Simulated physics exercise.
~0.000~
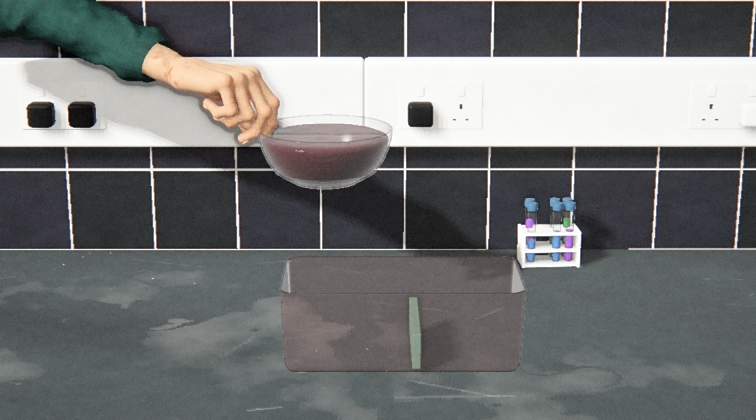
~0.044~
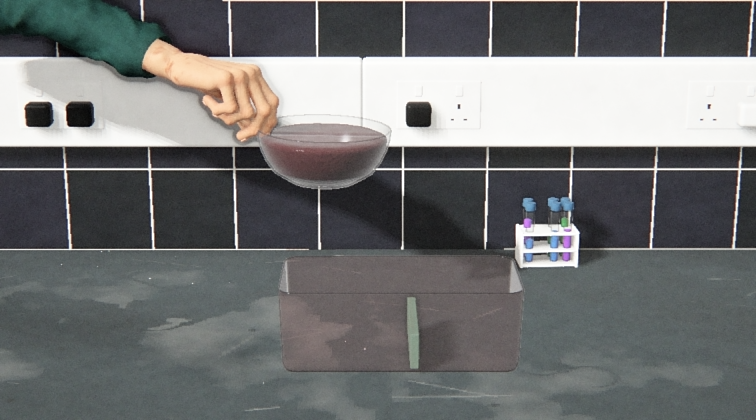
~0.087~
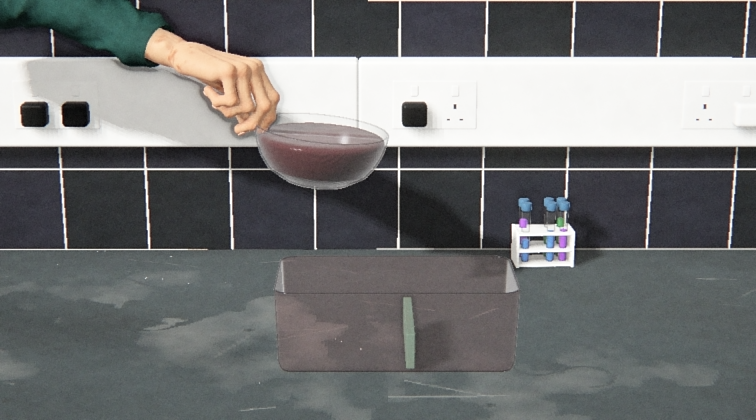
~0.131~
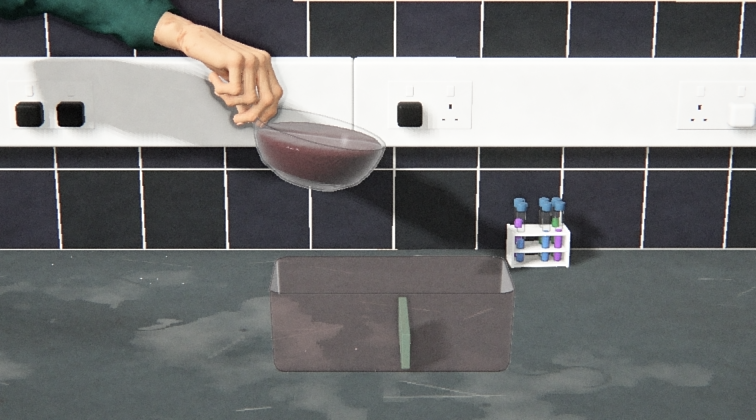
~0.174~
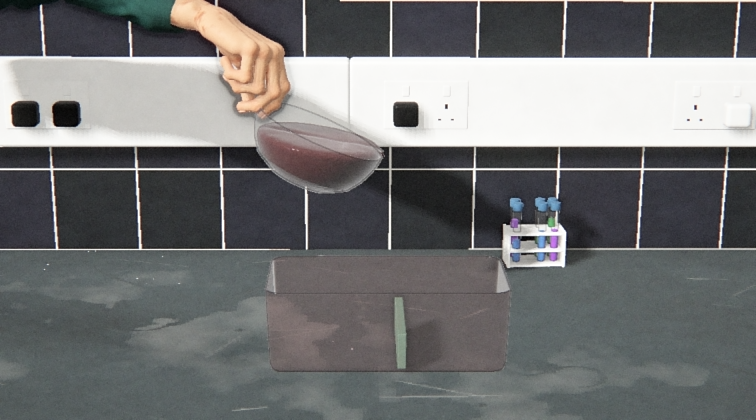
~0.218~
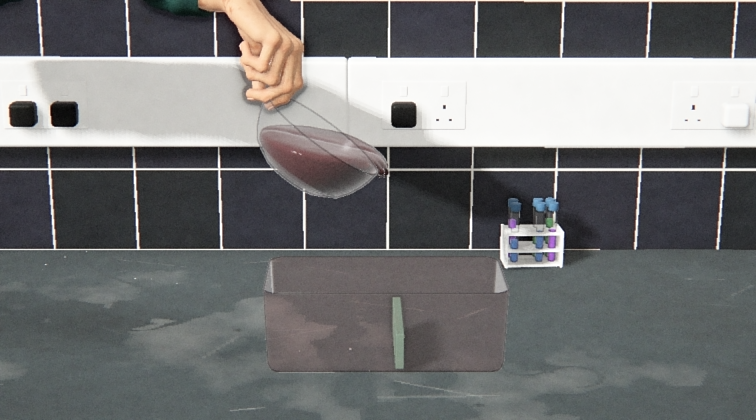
The clip shows a hand in a green sleeve holding a clear bowl of dark red liquid beside and above an oblong basin with a dividing wall, then rolling the bowl rightwards, slowly at first and then further.
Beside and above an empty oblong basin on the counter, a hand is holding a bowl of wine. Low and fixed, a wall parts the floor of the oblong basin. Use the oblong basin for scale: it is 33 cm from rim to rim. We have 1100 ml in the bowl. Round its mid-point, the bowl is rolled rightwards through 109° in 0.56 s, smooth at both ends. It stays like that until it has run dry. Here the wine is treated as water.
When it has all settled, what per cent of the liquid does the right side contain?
The right side contains about 50 per cent.
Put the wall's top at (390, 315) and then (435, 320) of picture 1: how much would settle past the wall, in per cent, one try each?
One try each: Around 70 percent and then around 40 percent.
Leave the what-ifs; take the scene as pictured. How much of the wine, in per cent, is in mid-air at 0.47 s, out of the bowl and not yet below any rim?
Around 46 in a hundred.
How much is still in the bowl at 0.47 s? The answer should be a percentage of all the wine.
Still held: Roughly 5 % of the total.
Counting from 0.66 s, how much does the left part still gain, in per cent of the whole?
About 10 percent.
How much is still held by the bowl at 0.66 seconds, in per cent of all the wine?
0 in a hundred, give or take.
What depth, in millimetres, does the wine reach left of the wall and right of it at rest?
Final levels - left approx 16 mm, right approx 26 mm.
By 0.47 s the tilt is 102° and 5 per cent is still to pour, 3 is left of the wall and 46 right of it.
By 0.66 s the tilt is 109° and 0 per cent is still to pour, 31 is left of the wall and 45 right of it.
By 0.85 s the tilt is 109° and 0 per cent is still to pour, 34 is left of the wall and 47 right of it.
By 1.06 s the tilt is 109° and 0 per cent is still to pour, 40 is left of the wall and 52 right of it.
At rest 42 per cent lies left of the wall, 50 right of it and 8 outside.
